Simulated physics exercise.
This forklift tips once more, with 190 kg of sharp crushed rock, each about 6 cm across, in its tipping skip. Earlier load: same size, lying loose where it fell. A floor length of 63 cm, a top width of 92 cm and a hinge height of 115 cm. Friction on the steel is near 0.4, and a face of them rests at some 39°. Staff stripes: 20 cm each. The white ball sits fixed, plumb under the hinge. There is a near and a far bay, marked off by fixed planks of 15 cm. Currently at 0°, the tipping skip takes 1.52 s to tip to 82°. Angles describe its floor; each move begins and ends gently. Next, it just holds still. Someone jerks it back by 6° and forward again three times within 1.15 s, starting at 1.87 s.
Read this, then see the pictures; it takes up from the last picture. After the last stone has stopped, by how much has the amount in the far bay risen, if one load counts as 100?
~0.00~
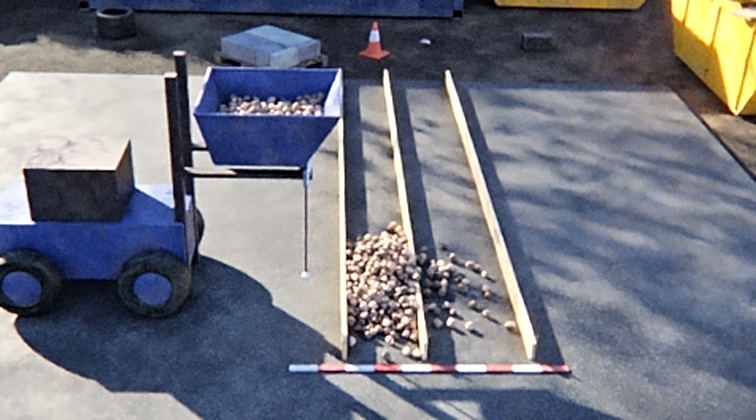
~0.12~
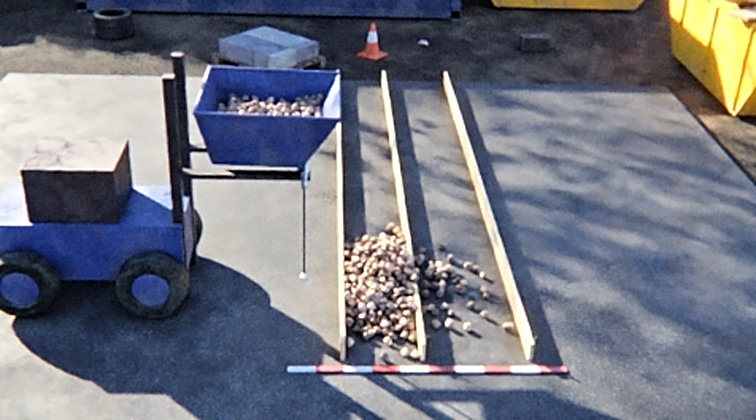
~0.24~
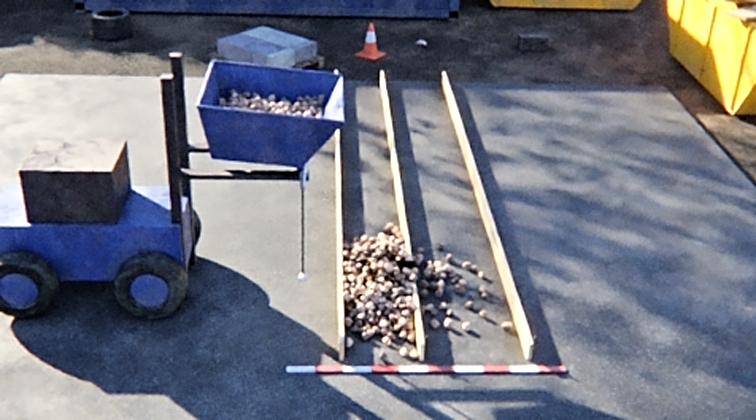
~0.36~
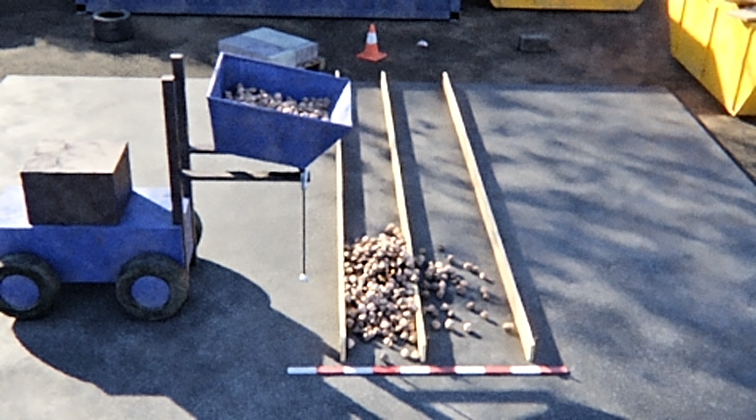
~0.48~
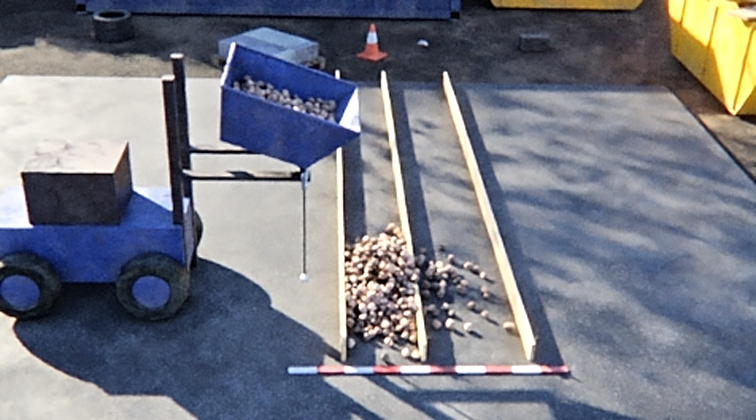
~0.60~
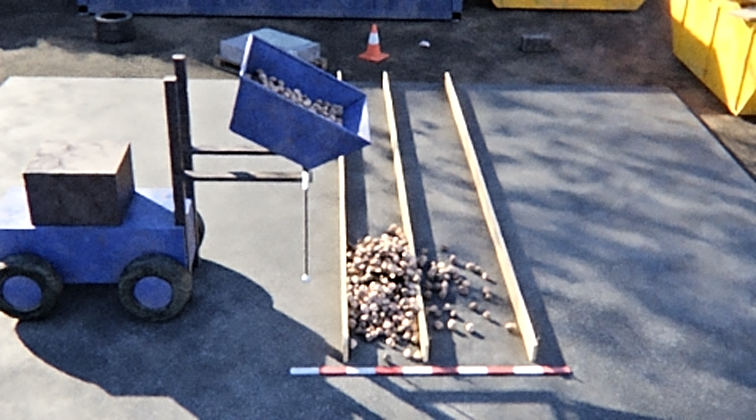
It has risen by about 77 per cent of a load.
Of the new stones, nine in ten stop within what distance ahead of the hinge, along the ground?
Roughly 140 cm ahead of it.
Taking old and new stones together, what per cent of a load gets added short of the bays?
I'd say some 0 per cent of a load.
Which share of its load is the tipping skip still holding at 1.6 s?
Roughly 85 per cent of its load.
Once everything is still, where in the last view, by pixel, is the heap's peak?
Close to (406, 256).
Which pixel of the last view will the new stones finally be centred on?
Around (433, 278) in the last picture.
After 1.1 s the floor is at 69°; in per cent of one load, 100 in the tipping skip, 92 in the near bay, 8 in the far bay; the foremost stones are at (485, 293).
After 1.6 s the floor is at 82°; in per cent of one load, 86 in the tipping skip, 106 in the near bay, 8 in the far bay; the foremost stones are at (485, 293).
After 3.5 s the floor is at 82°; in per cent of one load, 2 in the tipping skip, 119 in the near bay, 80 in the far bay; the foremost stones are at (507, 293).
After 5.8 s the floor is at 82°; in per cent of one load, 0 in the tipping skip, 116 in the near bay, 84 in the far bay; the foremost stones are at (507, 293). Net gain in the far bay, 77.
